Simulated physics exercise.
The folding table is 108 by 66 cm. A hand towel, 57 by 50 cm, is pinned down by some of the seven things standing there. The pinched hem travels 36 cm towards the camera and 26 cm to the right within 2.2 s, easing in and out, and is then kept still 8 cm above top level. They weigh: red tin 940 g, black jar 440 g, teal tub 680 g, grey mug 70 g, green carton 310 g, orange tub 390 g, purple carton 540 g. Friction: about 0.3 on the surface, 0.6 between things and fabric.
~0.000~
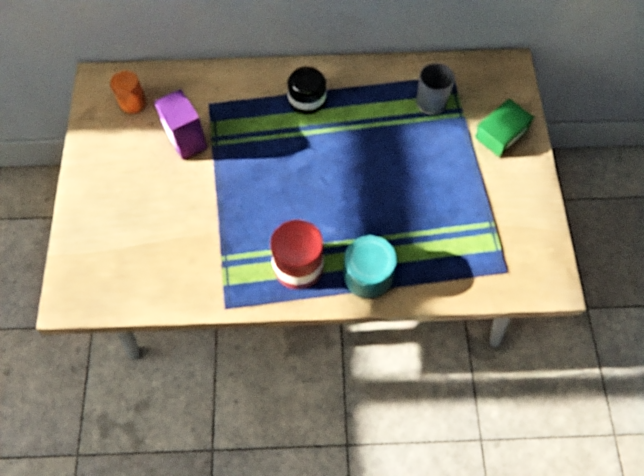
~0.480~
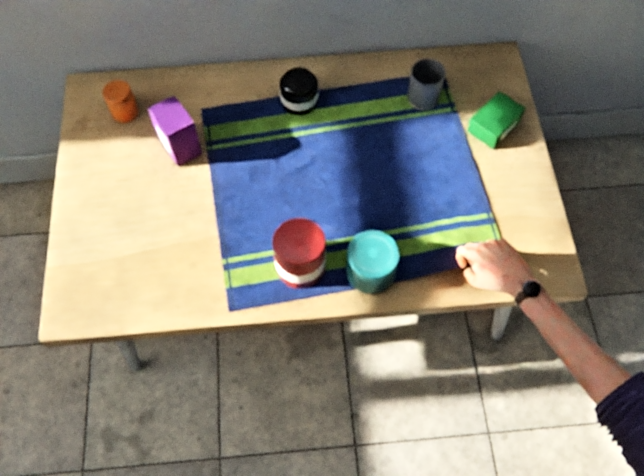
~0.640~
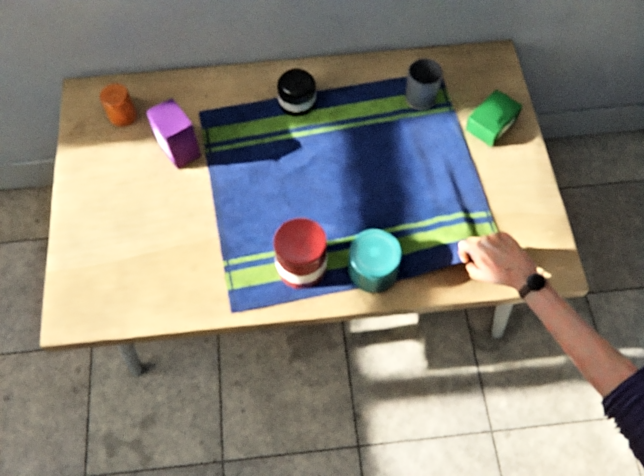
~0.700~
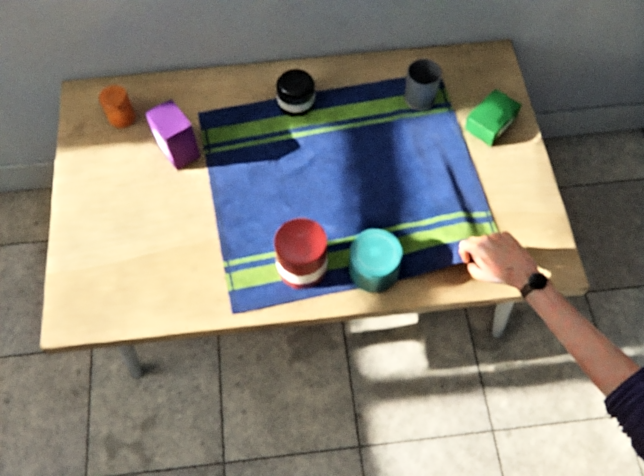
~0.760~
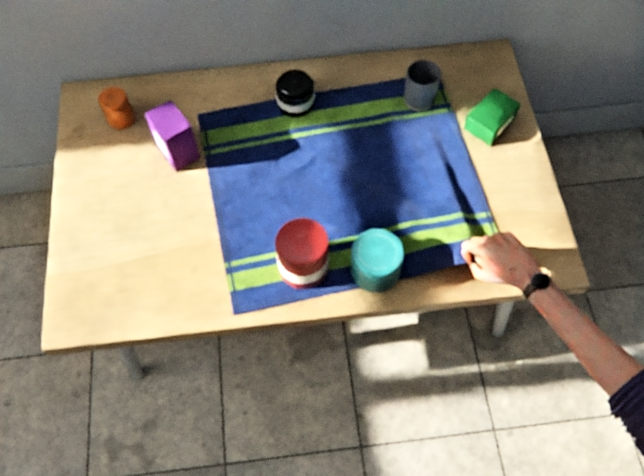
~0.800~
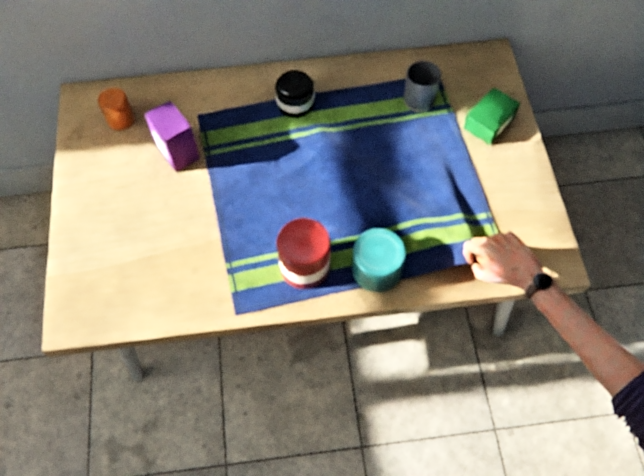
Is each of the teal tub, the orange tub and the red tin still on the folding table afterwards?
The teal tub goes over the edge, the orange tub keeps to the top, the red tin falls off.
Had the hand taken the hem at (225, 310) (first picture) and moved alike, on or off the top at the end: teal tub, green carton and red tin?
Then: Teal tub drops off, green carton stays up, red tin falls off.
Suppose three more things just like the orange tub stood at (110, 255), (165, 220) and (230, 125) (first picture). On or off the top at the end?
In that order: Stays up, stays up, stays up.
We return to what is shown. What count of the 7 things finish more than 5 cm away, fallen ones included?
I count 4.
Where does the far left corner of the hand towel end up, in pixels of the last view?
At about (337, 250).
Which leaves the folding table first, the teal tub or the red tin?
The teal one.
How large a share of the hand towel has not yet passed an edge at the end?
Some 30 per cent of it.
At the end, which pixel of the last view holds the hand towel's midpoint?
Near (511, 317).
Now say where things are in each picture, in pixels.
The first frame shows teal tub (371, 259); orange tub (124, 81); red tin (297, 243); hand towel corners (225, 309) (507, 272).
The second frame shows hand towel corners (229, 312); grip (465, 266).
The third frame shows hand towel corners (232, 314); grip (467, 261).
The fourth frame shows hand towel corners (233, 314); grip (468, 261).
The fifth frame shows hand towel corners (234, 315); grip (470, 261).
The sixth frame shows teal tub (379, 251); orange tub (112, 98); red tin (303, 241); hand towel corners (236, 316); grip (472, 262).
At 1.3 s, 100 % of the hand towel is still over the top; teal tub 10 cm off its start, red tin 8 cm off its start, black jar 12 cm off its start.
At 1.8 s, 80 % of the hand towel is still over the top; teal tub over the edge, red tin 22 cm off its start, black jar 28 cm off its start.
At 2.3 s, 45 % of the hand towel is still over the top; red tin over the edge, teal tub over the edge, black jar 41 cm off its start at (438, 195).
At 2.8 s, 35 % of the hand towel is still over the top; red tin over the edge, teal tub over the edge, black jar 48 cm off its start.
At 4.4 s, 30 % of the hand towel is still over the top; red tin over the edge, teal tub over the edge, orange tub 0 cm off its start at (112, 98), grey mug over the edge.
